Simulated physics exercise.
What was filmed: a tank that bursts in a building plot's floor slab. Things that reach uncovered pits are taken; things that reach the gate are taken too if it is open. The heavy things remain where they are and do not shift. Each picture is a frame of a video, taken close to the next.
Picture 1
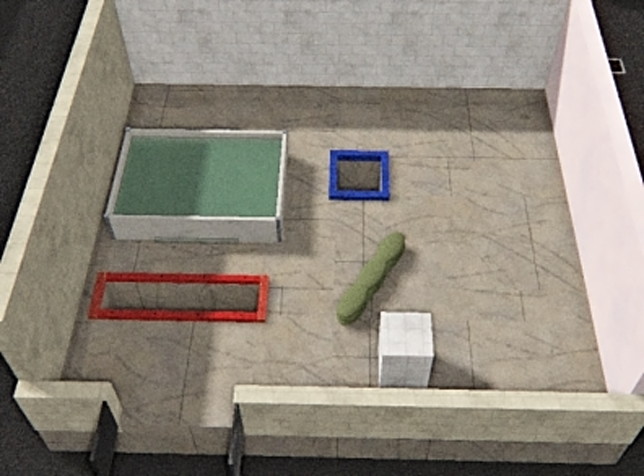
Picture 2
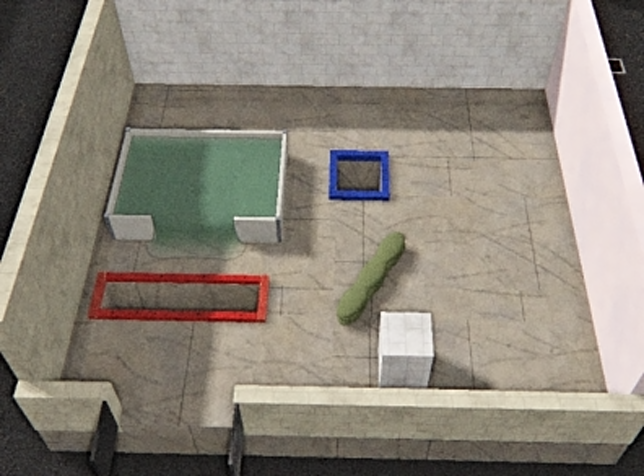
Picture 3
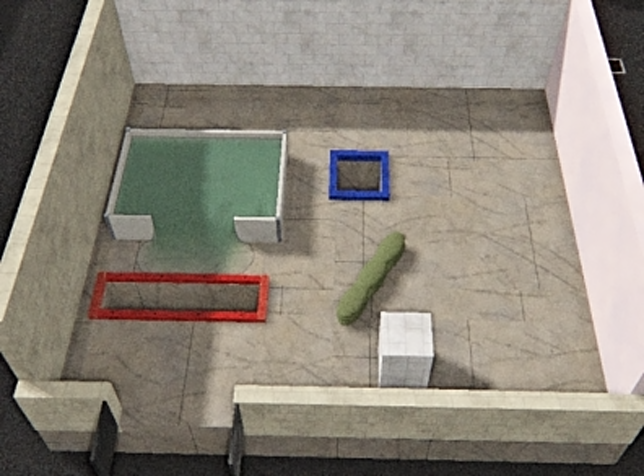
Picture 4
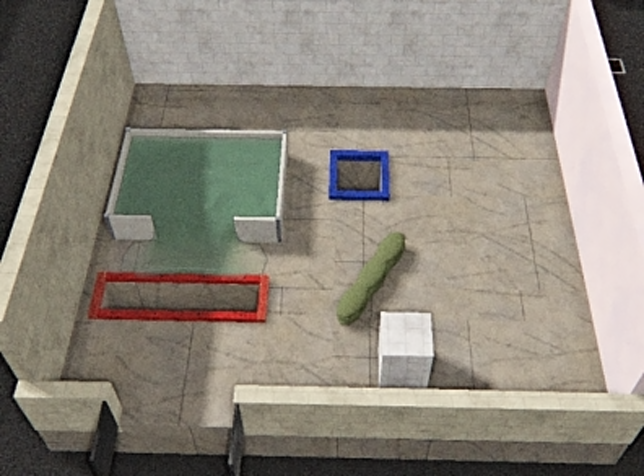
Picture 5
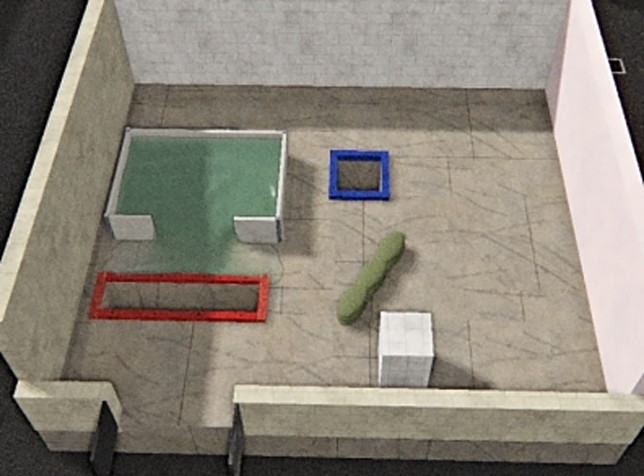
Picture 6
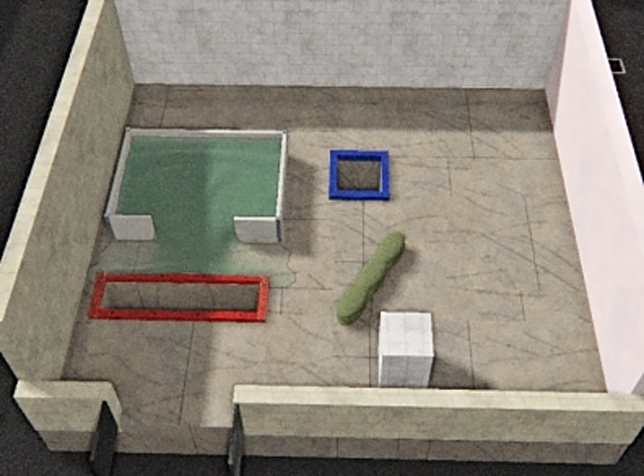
At first, a white-walled tank of green water stands whole and still on the floor of a walled plot, near red-framed and blue-framed pits. Then the middle of its front wall opens, and water pours through the gap, spreading a short way across the slab toward the viewer.
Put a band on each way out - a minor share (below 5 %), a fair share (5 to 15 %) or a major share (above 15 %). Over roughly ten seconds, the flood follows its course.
Bands: Gate: A minor share; blue pit: A minor share; red pit: A major share.
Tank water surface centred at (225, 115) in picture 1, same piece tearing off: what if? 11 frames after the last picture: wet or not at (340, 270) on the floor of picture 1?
The answer is submerged.
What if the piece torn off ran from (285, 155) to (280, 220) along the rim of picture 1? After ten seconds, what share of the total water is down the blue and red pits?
Lab note - share by pit: Blue 8 %, red 0 %.
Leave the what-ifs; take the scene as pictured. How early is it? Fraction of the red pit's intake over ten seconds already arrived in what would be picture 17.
Result: 60 % of the ten-second total.
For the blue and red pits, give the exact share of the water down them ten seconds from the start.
The first holds 0 per cent and the second 40 per cent.
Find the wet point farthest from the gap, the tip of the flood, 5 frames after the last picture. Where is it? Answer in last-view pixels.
Look around (347, 291).
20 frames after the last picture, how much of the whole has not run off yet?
About 68 per cent.
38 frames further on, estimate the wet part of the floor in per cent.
Some 30 per cent.
A moment on, water covers 5 % of the floor; the gate 0 %, the blue pit 0 %, the red pit 14 %.
Next, water covers 10 % of the floor; the gate 0 %, the blue pit 0 %, the red pit 24 %.
Then, water covers 20 % of the floor; the gate 0 %, the blue pit 0 %, the red pit 33 %.
Later, water covers 30 % of the floor; the gate 0 %, the blue pit 0 %, the red pit 39 %.
In the end, water covers 60 % of the floor; the gate 1 %, the blue pit 0 %, the red pit 40 %.
